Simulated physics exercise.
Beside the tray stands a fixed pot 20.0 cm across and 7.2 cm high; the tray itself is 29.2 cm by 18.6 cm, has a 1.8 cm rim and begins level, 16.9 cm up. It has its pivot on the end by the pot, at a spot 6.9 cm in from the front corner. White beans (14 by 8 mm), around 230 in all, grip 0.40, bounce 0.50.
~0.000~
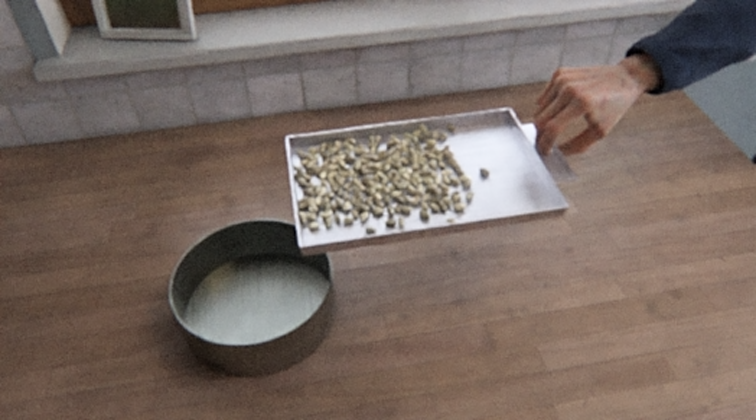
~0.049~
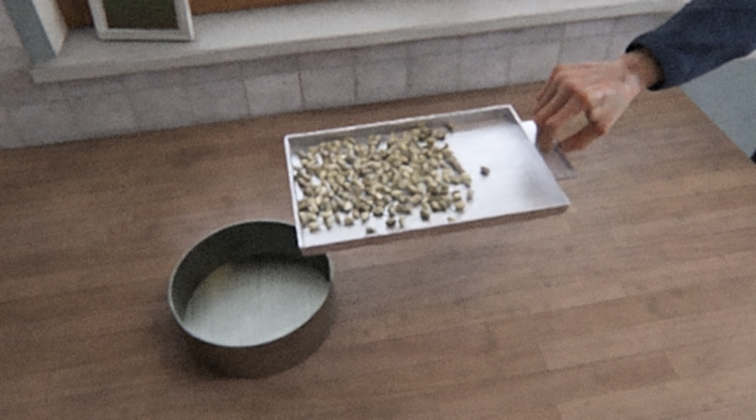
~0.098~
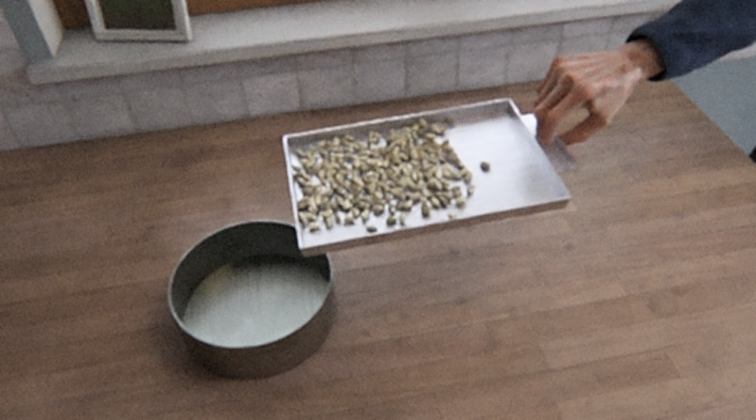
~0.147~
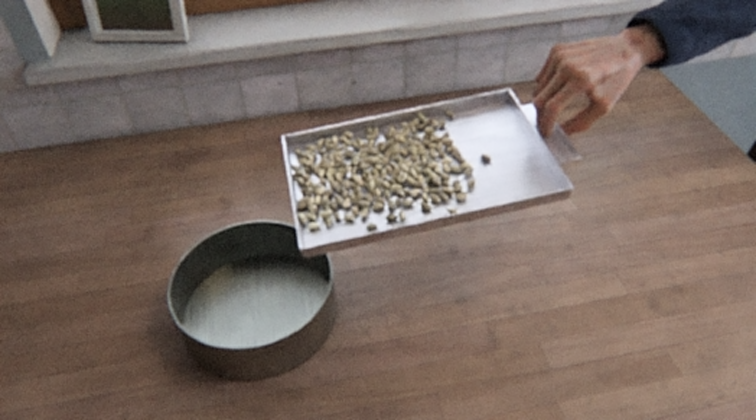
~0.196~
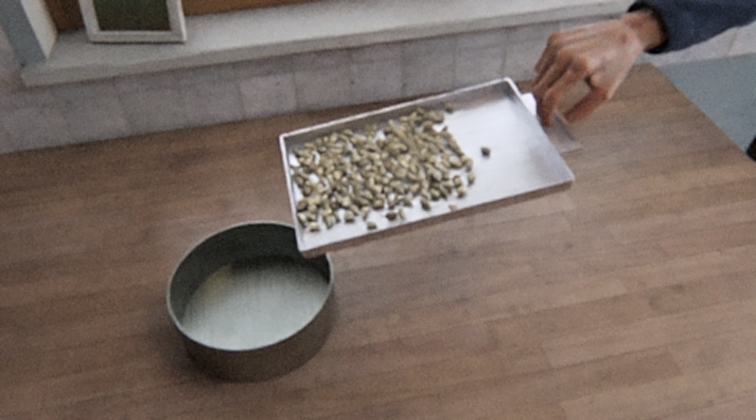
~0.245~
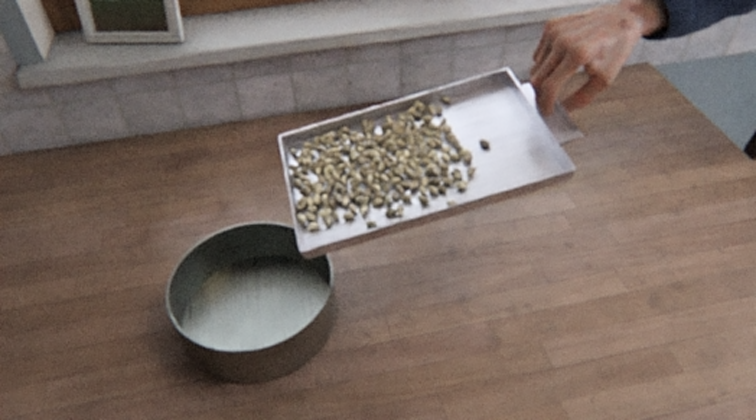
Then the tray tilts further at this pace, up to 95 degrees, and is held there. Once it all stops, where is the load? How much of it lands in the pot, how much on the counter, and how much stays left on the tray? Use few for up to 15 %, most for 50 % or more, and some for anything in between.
Share by place: Pot most, counter few, tray few.
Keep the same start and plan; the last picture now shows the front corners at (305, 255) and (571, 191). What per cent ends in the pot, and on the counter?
Final per cent - pot 30, counter 70.
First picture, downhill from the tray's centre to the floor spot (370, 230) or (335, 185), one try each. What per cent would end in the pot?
Roughly 55 per cent on the first try and 75 per cent on the second.
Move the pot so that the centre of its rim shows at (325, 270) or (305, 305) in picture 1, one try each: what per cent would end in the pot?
The shares would be near 80 and 80 per cent respectively.
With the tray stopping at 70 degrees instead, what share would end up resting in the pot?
Result: Close to 60 %.
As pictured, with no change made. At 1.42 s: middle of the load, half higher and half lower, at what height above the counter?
The halfway line is at about 18 cm.
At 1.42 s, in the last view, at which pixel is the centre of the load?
Estimated centre of load: Around (281, 217).
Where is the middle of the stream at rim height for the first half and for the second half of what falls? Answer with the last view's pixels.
Roughly (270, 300) to start, and after that (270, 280).
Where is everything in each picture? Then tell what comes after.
Tray tilt 0 degrees, front corners at (302, 244) and (565, 205); middle of the pieces at (381, 174); pot at (252, 276), in the first frame.
Tray tilt 1 degrees, front corners at (303, 245) and (566, 202); middle of the pieces at (380, 173), in the second frame.
Tray tilt 2 degrees, front corners at (303, 245) and (568, 196); middle of the pieces at (380, 171), in the third frame.
Tray tilt 5 degrees, front corners at (303, 247) and (570, 187), lowest corner left front; middle of the pieces at (379, 167), in the fourth frame.
Tray tilt 8 degrees, front corners at (302, 248) and (571, 177), lowest corner left front; middle of the pieces at (379, 164), in the fifth frame.
Tray tilt 10 degrees, front corners at (302, 249) and (572, 168), lowest corner left front; middle of the pieces at (377, 161); pot at (251, 280). Its pace works out near 55 degrees a second, in the sixth frame.
After 0.95 s, tilt 50 degrees; the tray holds 100 %, the pot 0 %.
After 1.42 s, tilt 76 degrees; the tray holds 60 %, the pot 15 %.
After 1.96 s, tilt 95 degrees; the tray holds 10 %, the pot 85 %.
At rest (3.2 s), pot 95 %, counter 5 %, tray 0 %.
